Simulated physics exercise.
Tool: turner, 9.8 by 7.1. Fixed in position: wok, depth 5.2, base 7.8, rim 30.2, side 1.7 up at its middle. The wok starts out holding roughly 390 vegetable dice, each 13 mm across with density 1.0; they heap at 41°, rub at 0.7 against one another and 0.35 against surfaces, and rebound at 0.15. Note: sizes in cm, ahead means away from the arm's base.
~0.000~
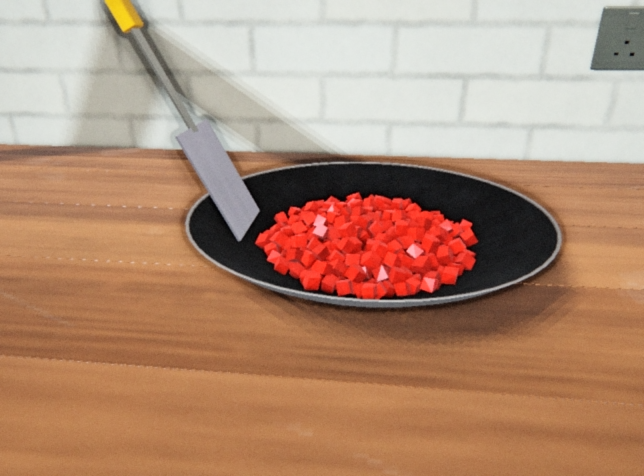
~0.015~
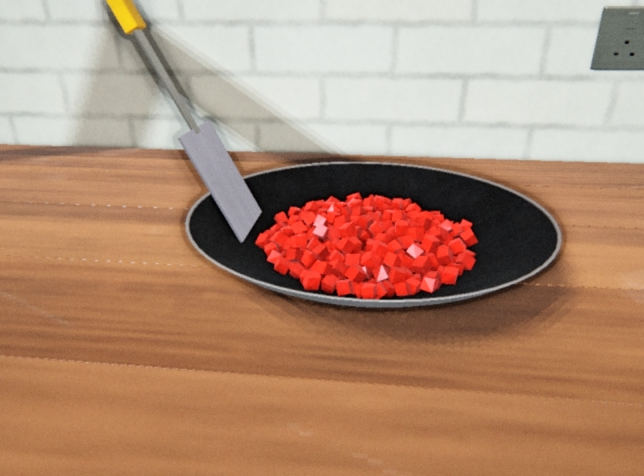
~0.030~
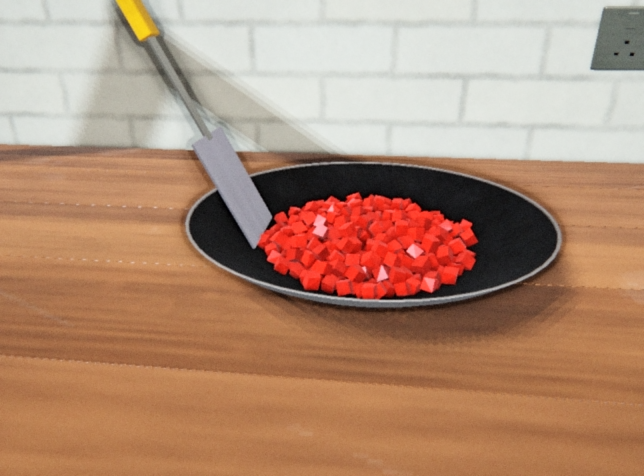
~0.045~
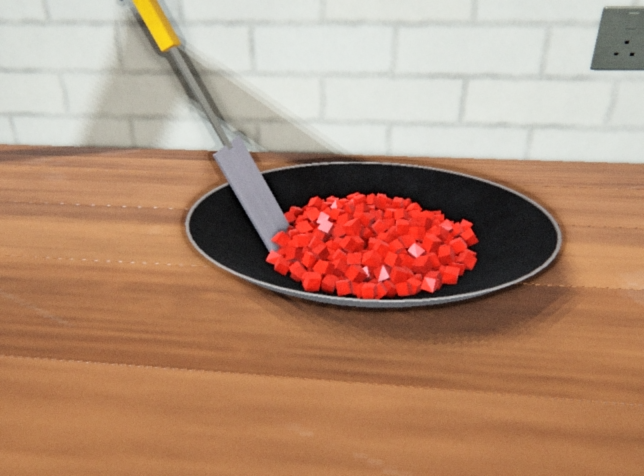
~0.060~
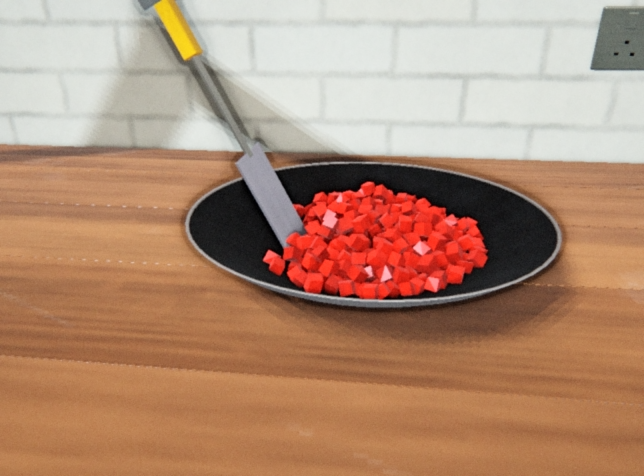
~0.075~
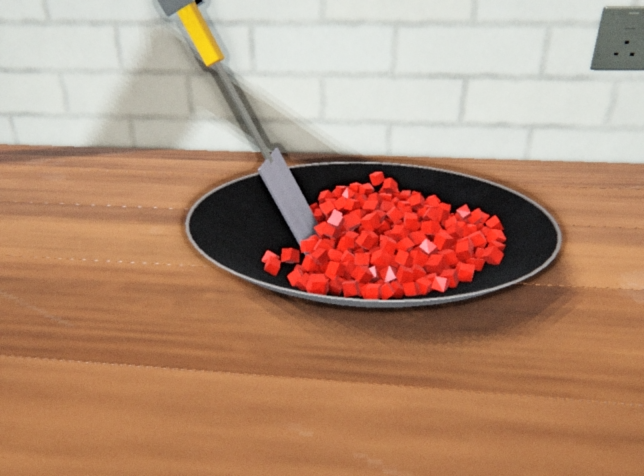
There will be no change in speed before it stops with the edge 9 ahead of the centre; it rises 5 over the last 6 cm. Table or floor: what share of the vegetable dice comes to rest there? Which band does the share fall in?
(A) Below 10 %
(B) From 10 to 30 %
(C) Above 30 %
Option C: Above 30 %.
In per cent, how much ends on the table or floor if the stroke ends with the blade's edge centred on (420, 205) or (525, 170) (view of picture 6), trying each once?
The two tries give near 15 and near 55 in a hundred.
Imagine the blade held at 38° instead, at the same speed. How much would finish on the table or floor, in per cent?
Then roughly 35 percent.
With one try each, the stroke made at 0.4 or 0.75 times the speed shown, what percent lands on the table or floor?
I'd expect close to 15 and then close to 35 percent.
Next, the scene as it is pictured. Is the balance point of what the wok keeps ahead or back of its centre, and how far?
The kept load is shifted forward by about 4.0 cm.
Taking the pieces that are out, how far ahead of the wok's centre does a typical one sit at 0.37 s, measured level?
Around 26 centimetres ahead.
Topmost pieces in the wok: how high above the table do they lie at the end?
Close to 6.0 centimetres high.
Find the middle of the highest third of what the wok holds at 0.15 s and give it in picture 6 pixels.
The middle lies somewhere about (465, 208).
After 0.11 s, sloping 63°, highest piece 8 above the table; 386 in the wok.
After 0.15 s, sloping 63°, highest piece 9 above the table; 383 in the wok, 3 on the blade or in flight.
After 0.37 s, sloping 63°, highest piece 14 above the table; 230 in the wok, 118 on the table or floor, 38 on the blade or in flight.
After 1.42 s, sloping 63°, highest piece 6 above the table; 230 in the wok, 156 on the table or floor.
In the end, 230 in the wok, 156 on the table or floor. That is 40 % on the table or floor.
